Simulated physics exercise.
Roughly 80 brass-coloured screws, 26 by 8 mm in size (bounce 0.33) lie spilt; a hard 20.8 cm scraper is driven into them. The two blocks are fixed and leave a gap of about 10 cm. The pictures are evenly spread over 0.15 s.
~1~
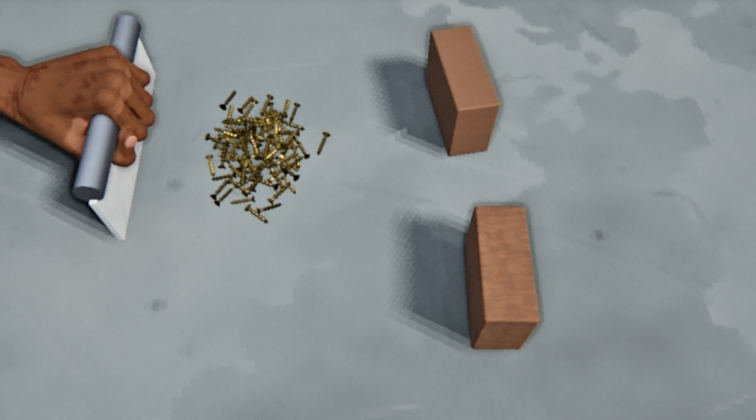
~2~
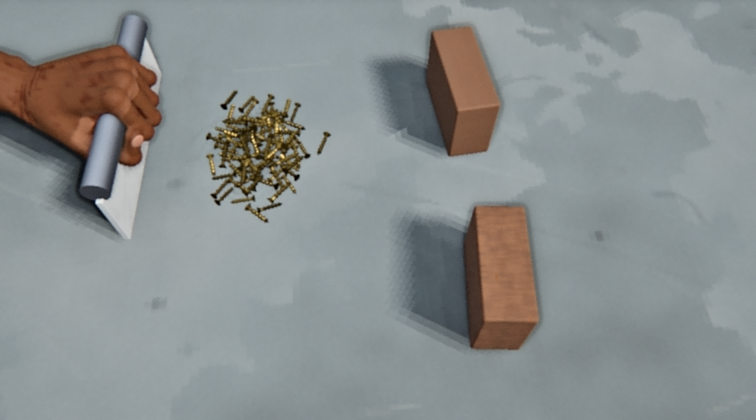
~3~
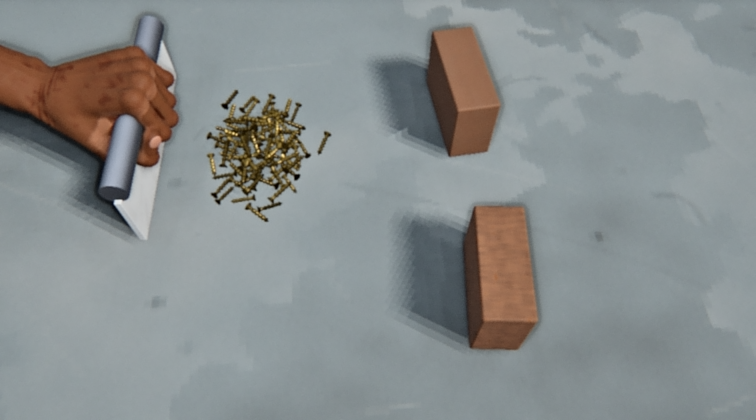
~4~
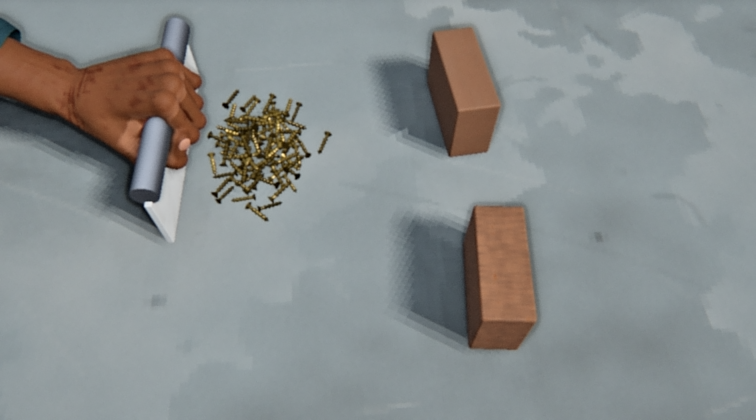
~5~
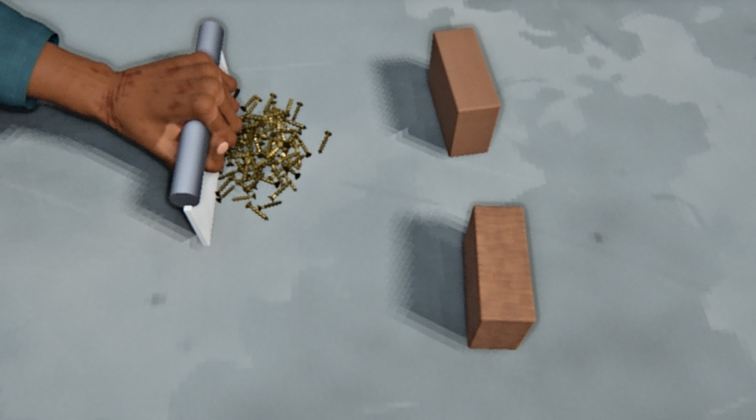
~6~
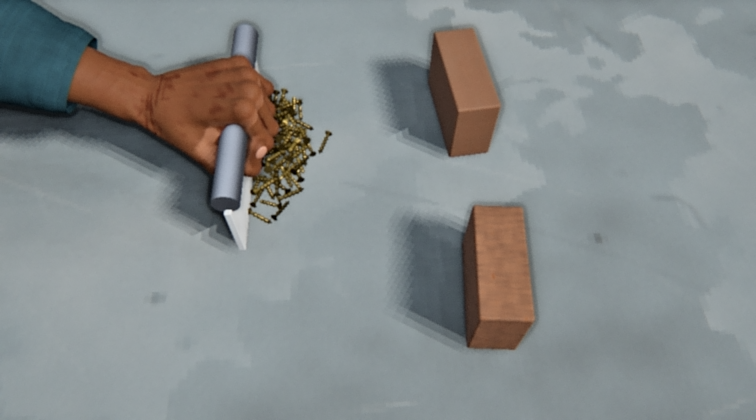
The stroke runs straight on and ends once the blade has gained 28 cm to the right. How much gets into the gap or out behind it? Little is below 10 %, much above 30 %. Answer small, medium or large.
In or through the gap: Large.
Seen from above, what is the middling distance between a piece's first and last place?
Roughly 20 cm.
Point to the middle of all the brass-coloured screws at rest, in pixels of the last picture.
Near (444, 165).
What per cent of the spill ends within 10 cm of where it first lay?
About 0 per cent.
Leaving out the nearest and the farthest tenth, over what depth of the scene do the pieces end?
Some 16 cm.
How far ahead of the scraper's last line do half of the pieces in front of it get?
Some 3 cm.
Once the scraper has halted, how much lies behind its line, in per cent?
Roughly 0 per cent.
Then, 0.14 s after the last picture, scraper 27 cm from its start, spill 16 cm wide; held up before the blocks 100 %.
Then, 0.28 s after the last picture, scraper 28 cm from its start, spill 18 cm wide; in or through the gap 40 %, held up before the blocks 60 %.
Then, 0.40 s after the last picture, scraper 28 cm from its start, spill 20 cm wide; in or through the gap 40 %, held up before the blocks 60 %.
In the end, in or through the gap 40 %, round the near block 0 %, round the far block 0 %, held up before the blocks 60 %.
